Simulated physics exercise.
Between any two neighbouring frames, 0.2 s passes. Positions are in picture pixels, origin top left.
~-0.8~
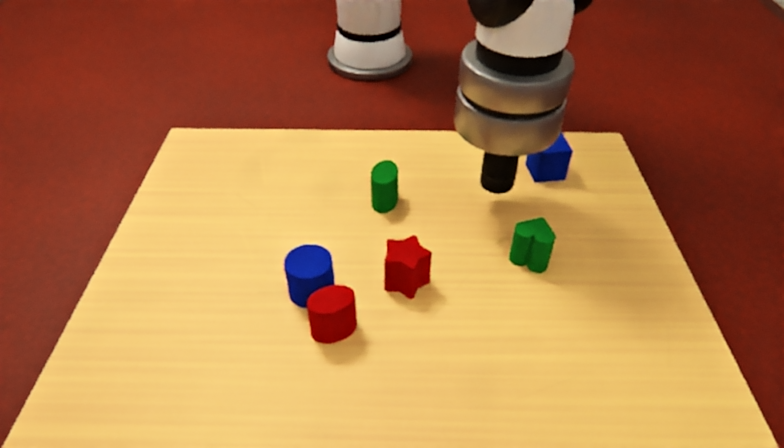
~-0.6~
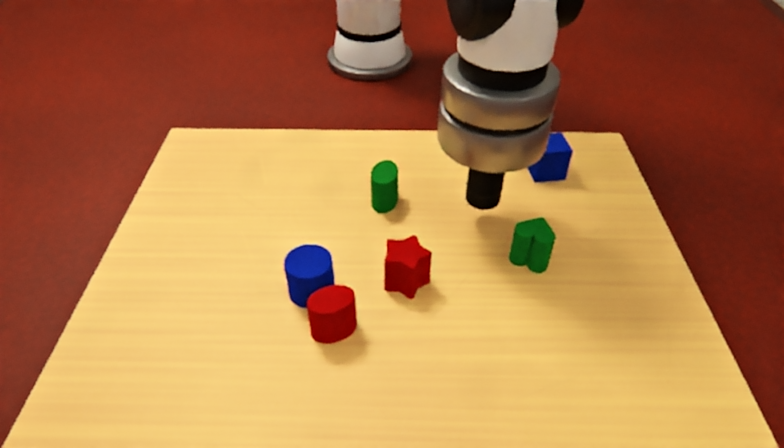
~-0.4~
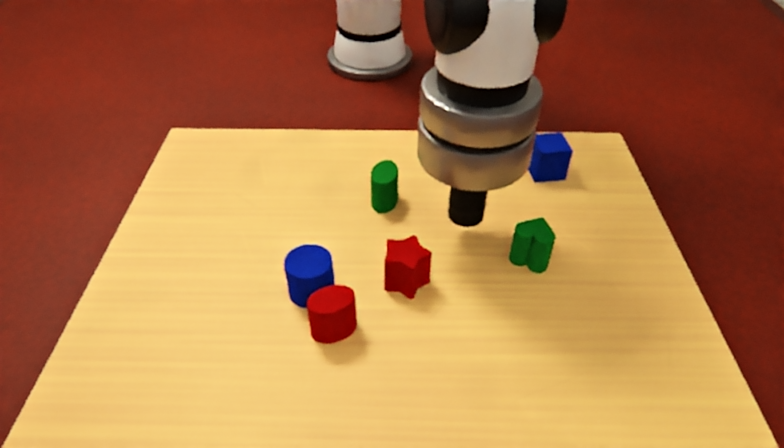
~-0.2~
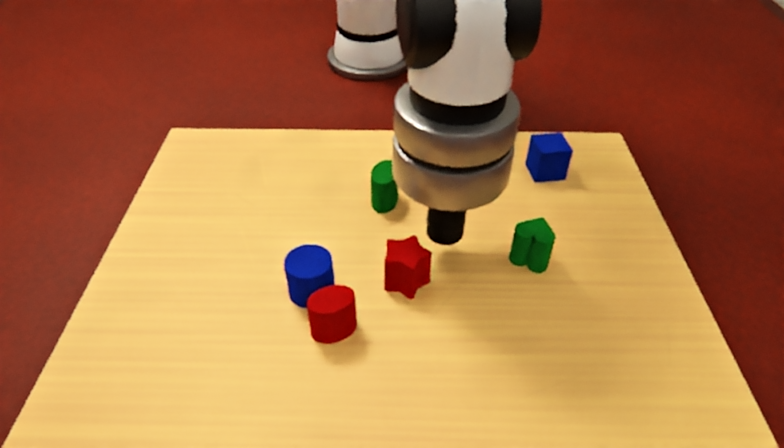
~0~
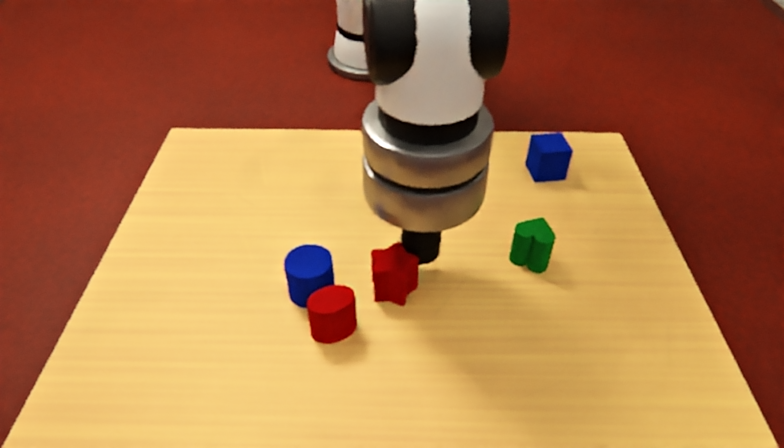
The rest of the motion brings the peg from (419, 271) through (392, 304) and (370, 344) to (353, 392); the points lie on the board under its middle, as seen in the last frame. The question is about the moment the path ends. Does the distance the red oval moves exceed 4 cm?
The answer is yes.
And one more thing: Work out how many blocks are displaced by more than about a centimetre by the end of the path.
Answer: 2.
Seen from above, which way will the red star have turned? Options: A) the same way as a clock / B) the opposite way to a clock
Choice A: The same way as a clock.
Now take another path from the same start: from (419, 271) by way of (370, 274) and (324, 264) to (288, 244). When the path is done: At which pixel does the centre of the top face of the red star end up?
Answer: (361, 271).
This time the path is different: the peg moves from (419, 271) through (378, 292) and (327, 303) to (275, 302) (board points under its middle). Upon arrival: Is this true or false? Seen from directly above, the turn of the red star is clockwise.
My answer: False.
What follows on the original path. One third of the way, peg (392, 286); red oval (312, 309), turned 20° clockwise; red star (360, 292).
Two thirds of the way, peg (369, 325); red oval (290, 321), turned 80° clockwise; red star (331, 333).
At the end, peg (352, 375); blue round block still; red oval (282, 325), turned 105° clockwise; red star (307, 357), turned 50° clockwise.
